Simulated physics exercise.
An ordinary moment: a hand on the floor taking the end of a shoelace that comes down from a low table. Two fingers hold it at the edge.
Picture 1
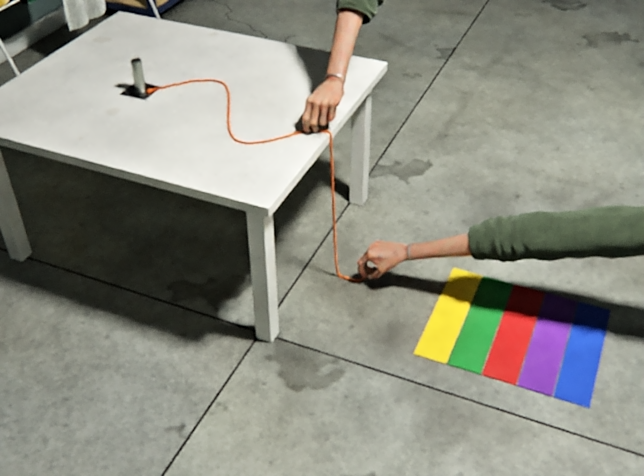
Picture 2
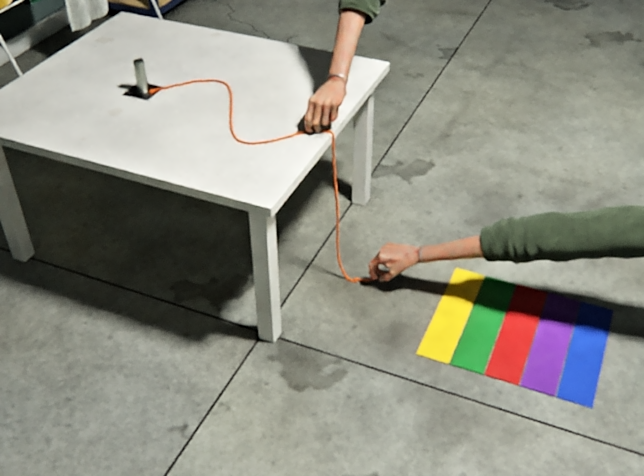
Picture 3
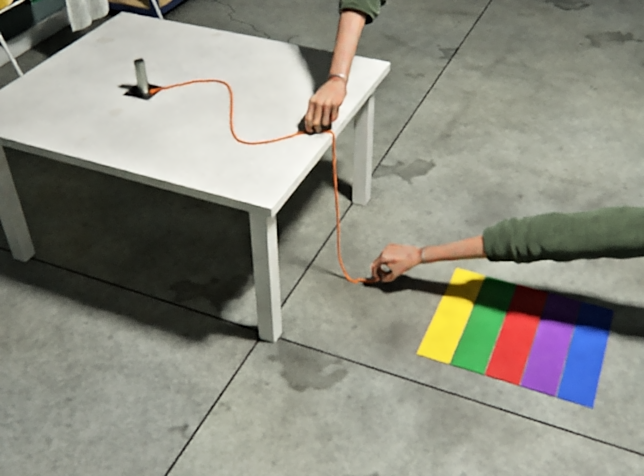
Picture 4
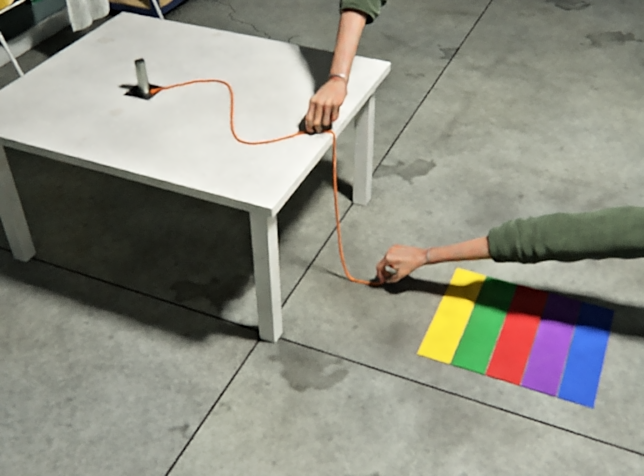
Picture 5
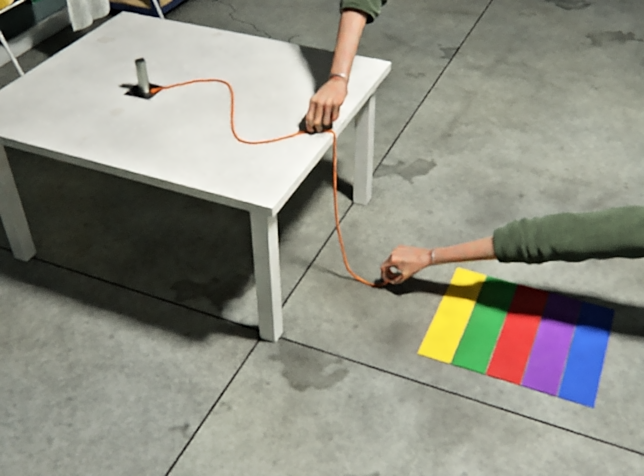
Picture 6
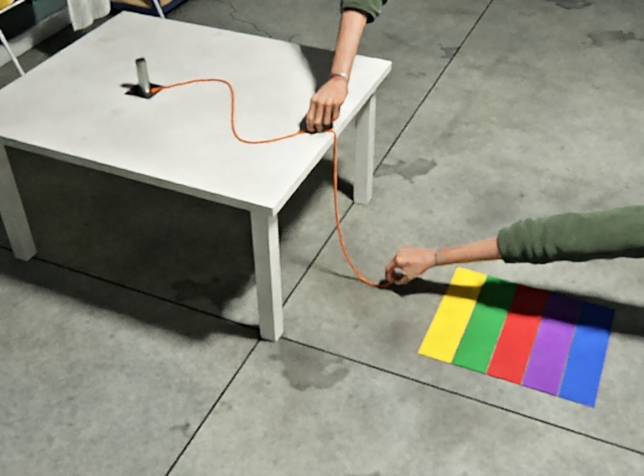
At the start, an orange shoelace runs across a low white table, where one hand rests on it near the edge, and down to another hand at the floor. The lower hand then draws the end slightly right, toward the coloured stripes, while the upper hand stays nearly still.
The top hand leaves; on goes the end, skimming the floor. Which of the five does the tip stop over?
The end stops over the blue strip.
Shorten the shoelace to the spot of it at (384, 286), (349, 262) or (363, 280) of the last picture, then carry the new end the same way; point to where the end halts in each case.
Try by try, around (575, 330), (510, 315) and (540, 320).
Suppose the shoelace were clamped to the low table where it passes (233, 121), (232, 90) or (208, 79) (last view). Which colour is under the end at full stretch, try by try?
One after the other, red; purple; purple.
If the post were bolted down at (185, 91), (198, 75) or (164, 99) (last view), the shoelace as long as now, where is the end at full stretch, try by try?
Try by try, around (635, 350), (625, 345) and (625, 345).
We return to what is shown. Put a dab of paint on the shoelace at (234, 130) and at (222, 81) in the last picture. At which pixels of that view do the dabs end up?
They go to (313, 127) and to (217, 106).
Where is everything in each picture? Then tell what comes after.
The first frame shows end (367, 275); yellow (437, 342); green (470, 352); red (505, 362); purple (540, 373); blue (576, 384).
The second frame shows end (378, 277); shoelace through (185, 83) (231, 100) (237, 140) (316, 130) (336, 193) (338, 253).
The third frame shows end (381, 278).
The fourth frame shows end (385, 279); shoelace through (186, 84) (232, 100) (238, 140) (317, 130) (335, 193) (341, 254).
The fifth frame shows end (390, 280).
The sixth frame shows end (395, 281); shoelace through (186, 83) (233, 99) (239, 139) (318, 130) (336, 192) (345, 254).
Soon after, end near (521, 316); over red.
After that, end near (564, 328); over purple.
At the stop, end near (590, 336); over blue. It gets as far as the blue strip.
